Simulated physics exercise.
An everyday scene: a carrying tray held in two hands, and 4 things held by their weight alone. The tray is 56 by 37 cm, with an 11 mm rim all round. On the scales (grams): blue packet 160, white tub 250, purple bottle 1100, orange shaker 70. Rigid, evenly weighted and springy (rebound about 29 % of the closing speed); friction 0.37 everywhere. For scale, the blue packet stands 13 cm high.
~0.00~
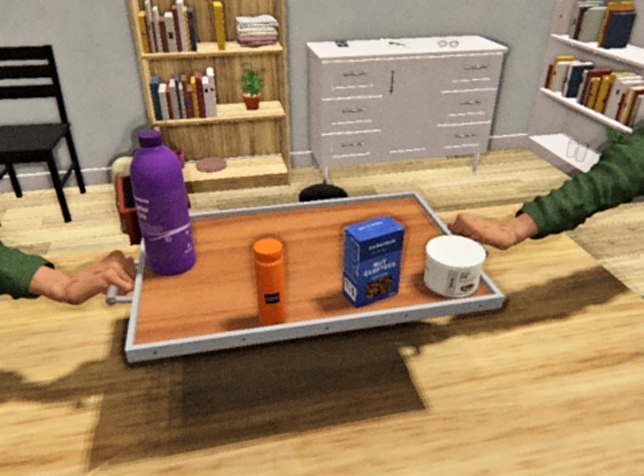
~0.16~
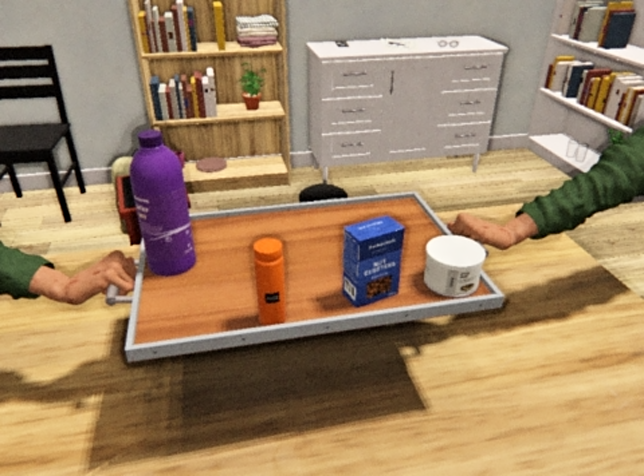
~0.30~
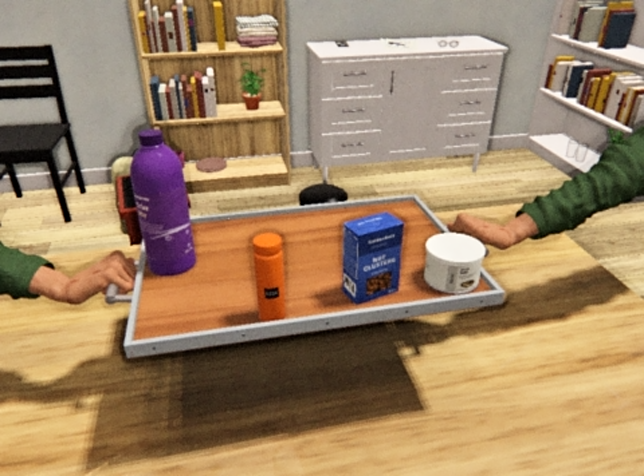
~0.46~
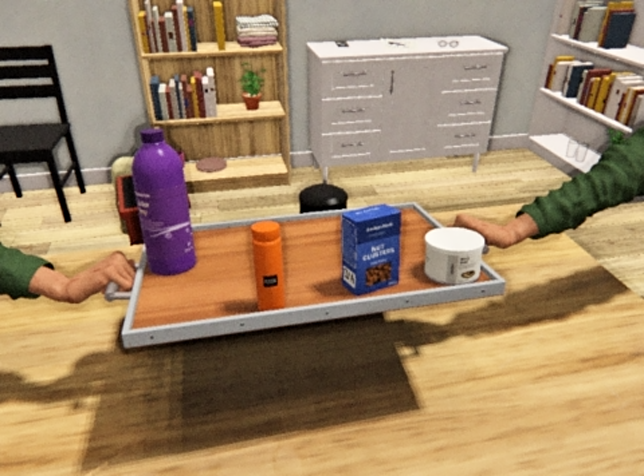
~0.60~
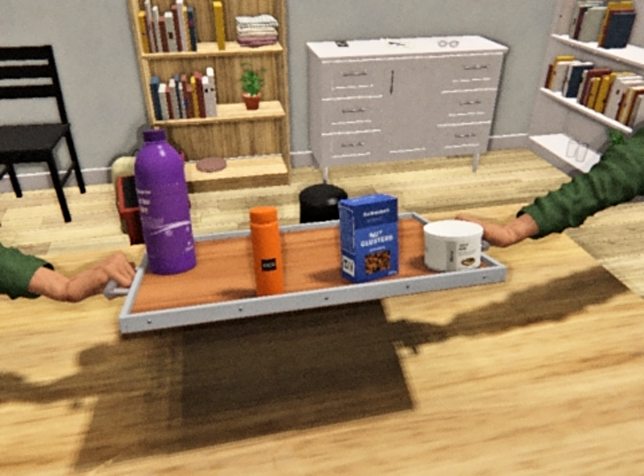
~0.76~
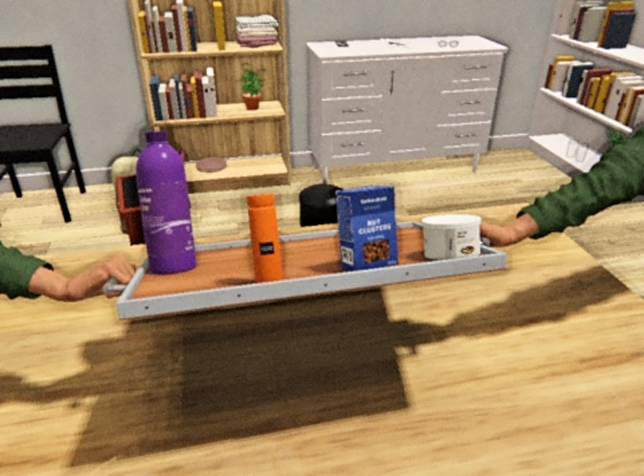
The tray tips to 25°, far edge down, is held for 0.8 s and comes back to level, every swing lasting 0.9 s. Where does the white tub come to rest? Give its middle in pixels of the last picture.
Look near (400, 196).
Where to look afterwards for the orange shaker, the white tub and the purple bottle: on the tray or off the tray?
The orange shaker ends on the tray; the white tub ends on the tray; the purple bottle ends off the tray.
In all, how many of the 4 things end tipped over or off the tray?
3 of them.
Around 1.16 s, tray at 25°, far edge down; white tub shifted 7 cm near (435, 229); orange shaker on its side; blue packet shifted 8 cm.
Around 1.46 s, tray at 25°, far edge down; purple bottle now off the tray; white tub shifted 21 cm near (407, 223); orange shaker on its side.
Around 1.66 s, tray at 25°, far edge down; blue packet now off the tray; white tub shifted 26 cm near (397, 222); orange shaker on its side.
Around 2.26 s, tray at 12°, far edge down; white tub shifted 26 cm near (398, 208); orange shaker on its side.
Finally (3.2 s), off the tray, blue packet and purple bottle; on their side or leaning hard on the tray, orange shaker; not toppled but over 5 cm from the start, white tub. Final places as that camera would see them, white tub near (400, 196).
